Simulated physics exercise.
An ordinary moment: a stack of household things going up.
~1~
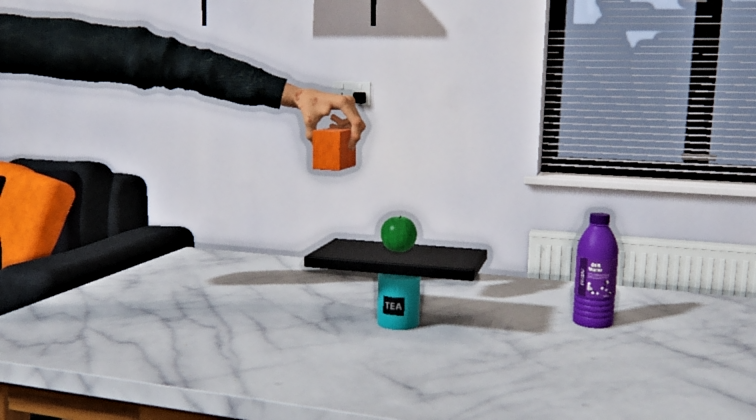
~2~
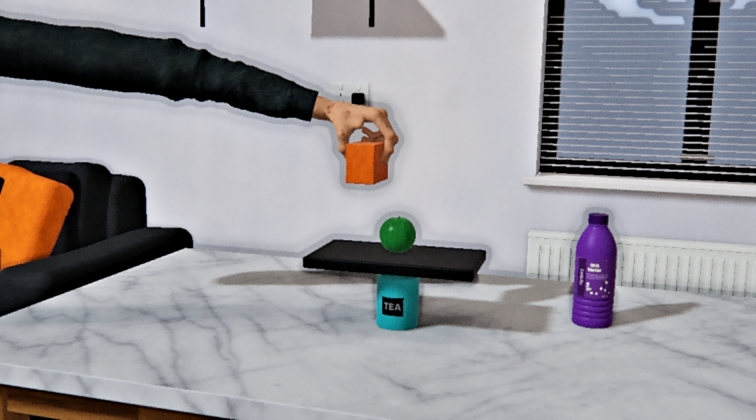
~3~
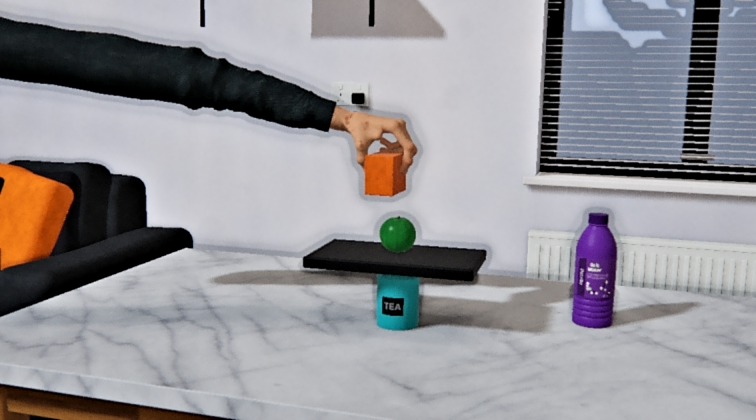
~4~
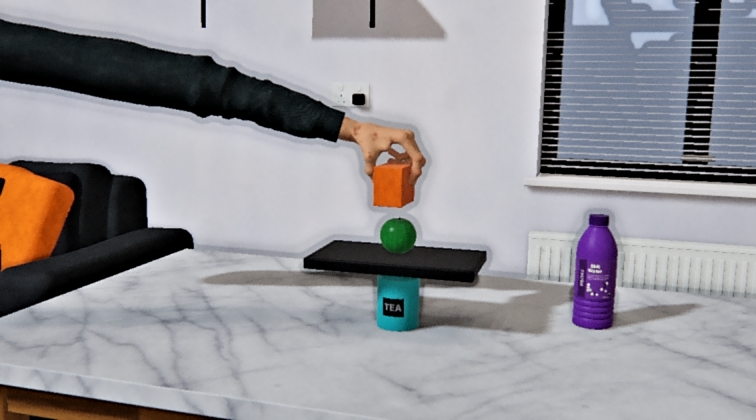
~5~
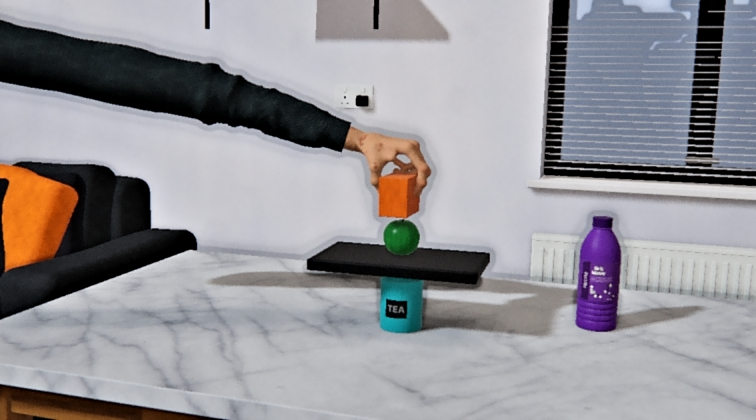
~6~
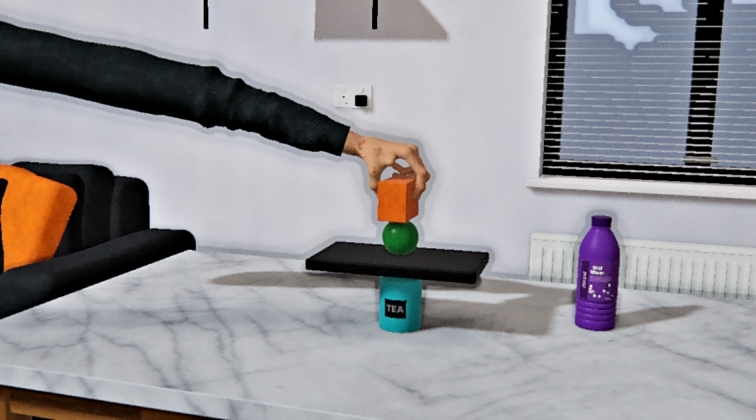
A room with a marble-topped table is seen from the front, slightly above the tabletop, with a dark sofa and orange cushion at left and a blind-covered window at right. A turquoise tea jar supports a black slab with a green apple on it, left of a purple bottle. A dark-sleeved arm carries an orange block rightward and down onto the apple, still gripping it, while the view shifts very slightly.
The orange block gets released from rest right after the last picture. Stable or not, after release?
The pile will not stay secure.
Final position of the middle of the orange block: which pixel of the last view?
Around (214, 294).
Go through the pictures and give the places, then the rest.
The first frame shows on its way; orange block (335, 149); turquoise jar (399, 295).
The second frame shows on its way; orange block (367, 162); green apple (398, 235).
The third frame shows on its way; orange block (386, 173); turquoise jar (398, 295).
The fourth frame shows on its way; orange block (395, 184); green apple (398, 236).
The fifth frame shows on its way; orange block (400, 194); turquoise jar (402, 298).
The sixth frame shows set down, still held; orange block (399, 199); green apple (400, 237).
Then, 0.70 s past the last view, orange block now fallen; black tray rocked 22° from its first pose; green apple displaced a little.
Then, 1.00 s past the last view, green apple now fallen; black tray rocked 25° from its first pose.
Then, 1.20 s past the last view, black tray now fallen.
Finally, fallen, green apple, orange block and black tray; the other 2 still in place. Final places as the last picture's camera would see them, orange block near (214, 294). The pile comes apart.
